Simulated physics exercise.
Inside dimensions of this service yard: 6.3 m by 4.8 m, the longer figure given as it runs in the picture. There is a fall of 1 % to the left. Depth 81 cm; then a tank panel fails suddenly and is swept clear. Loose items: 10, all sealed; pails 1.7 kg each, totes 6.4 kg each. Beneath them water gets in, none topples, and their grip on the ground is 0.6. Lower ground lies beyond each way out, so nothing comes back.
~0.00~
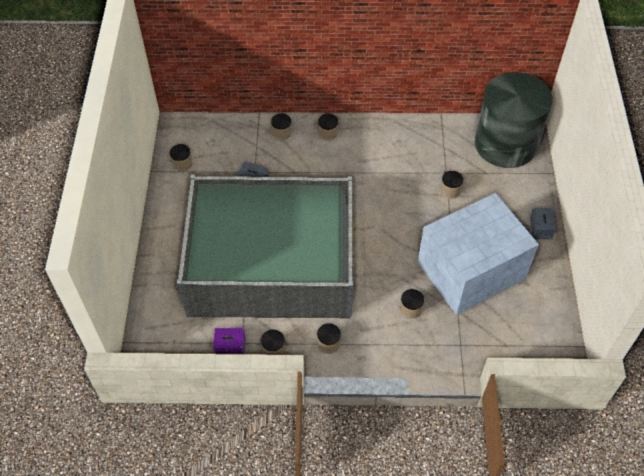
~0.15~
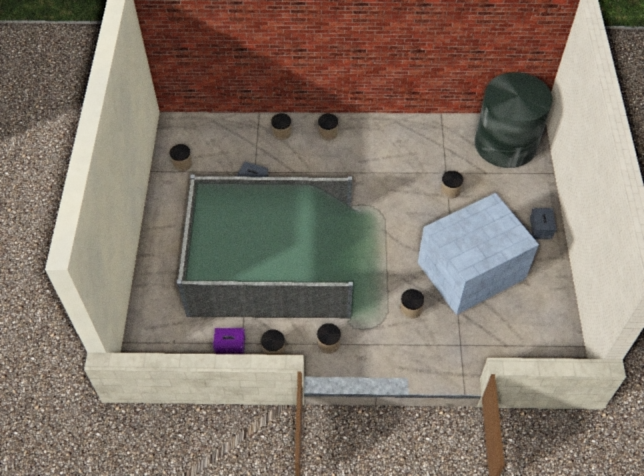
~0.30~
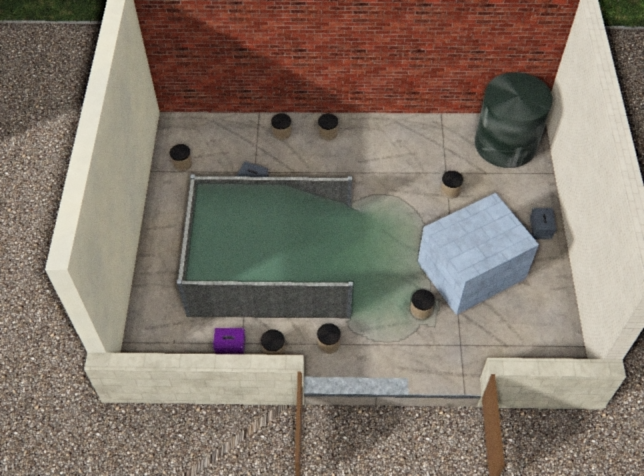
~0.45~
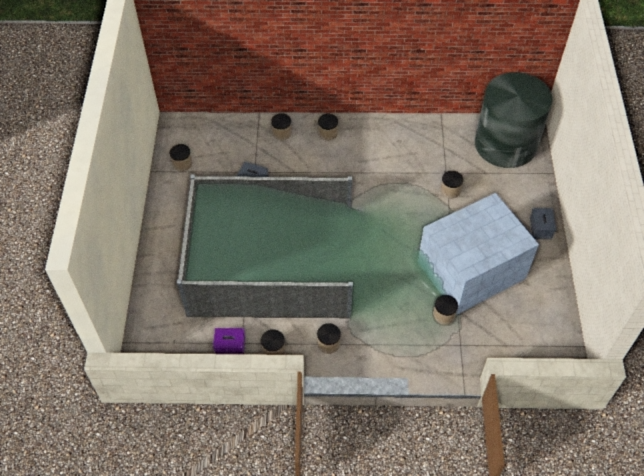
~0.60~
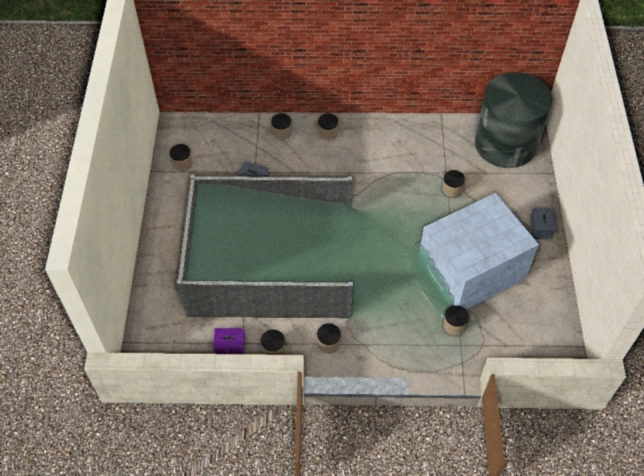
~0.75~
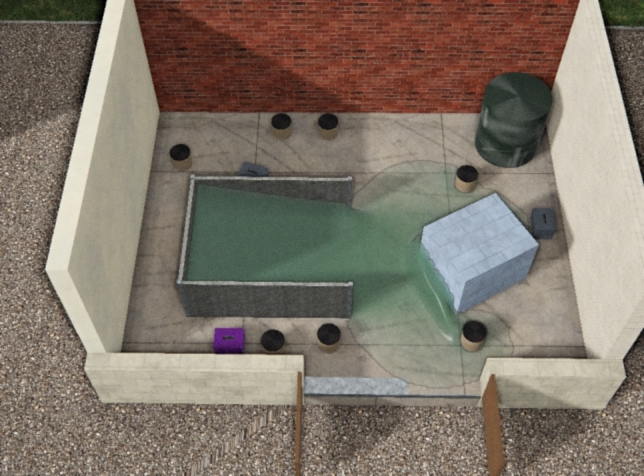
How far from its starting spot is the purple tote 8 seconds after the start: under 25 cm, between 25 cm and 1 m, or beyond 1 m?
My money says it stays right about there.
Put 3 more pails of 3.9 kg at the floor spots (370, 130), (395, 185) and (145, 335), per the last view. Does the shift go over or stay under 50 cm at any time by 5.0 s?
Spot by spot, in turn: Exceeds it, exceeds it, falls short.
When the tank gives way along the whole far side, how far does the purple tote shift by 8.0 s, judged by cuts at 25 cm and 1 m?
Had it gone that way, the purple tote would be borne far.
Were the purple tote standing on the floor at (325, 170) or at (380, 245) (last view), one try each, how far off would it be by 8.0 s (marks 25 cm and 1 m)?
First it is swept away, then it is swept away.
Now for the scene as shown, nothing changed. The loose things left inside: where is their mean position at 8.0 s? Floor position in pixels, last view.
Roughly at (310, 311).
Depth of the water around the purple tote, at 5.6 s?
The depth there is around 0 cm.
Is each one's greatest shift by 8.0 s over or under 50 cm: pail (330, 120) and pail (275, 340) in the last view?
Beyond the limit, then within the limit.
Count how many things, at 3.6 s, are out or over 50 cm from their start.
By my reckoning, 4.
After 1.6 s the purple tote is near (229, 338), 0.0 m from its start, aground; 0 of 10 are out; 2 afloat.
After 3.6 s the purple tote is near (229, 338), 0.0 m from its start, aground; 0 of 10 are out; 4 afloat.
After 5.6 s the purple tote is near (229, 338), 0.0 m from its start, aground; 0 of 10 are out; 5 afloat.
After 8.0 s the purple tote is near (226, 330), 0.1 m from its start, aground; 0 of 10 are out; 9 afloat.
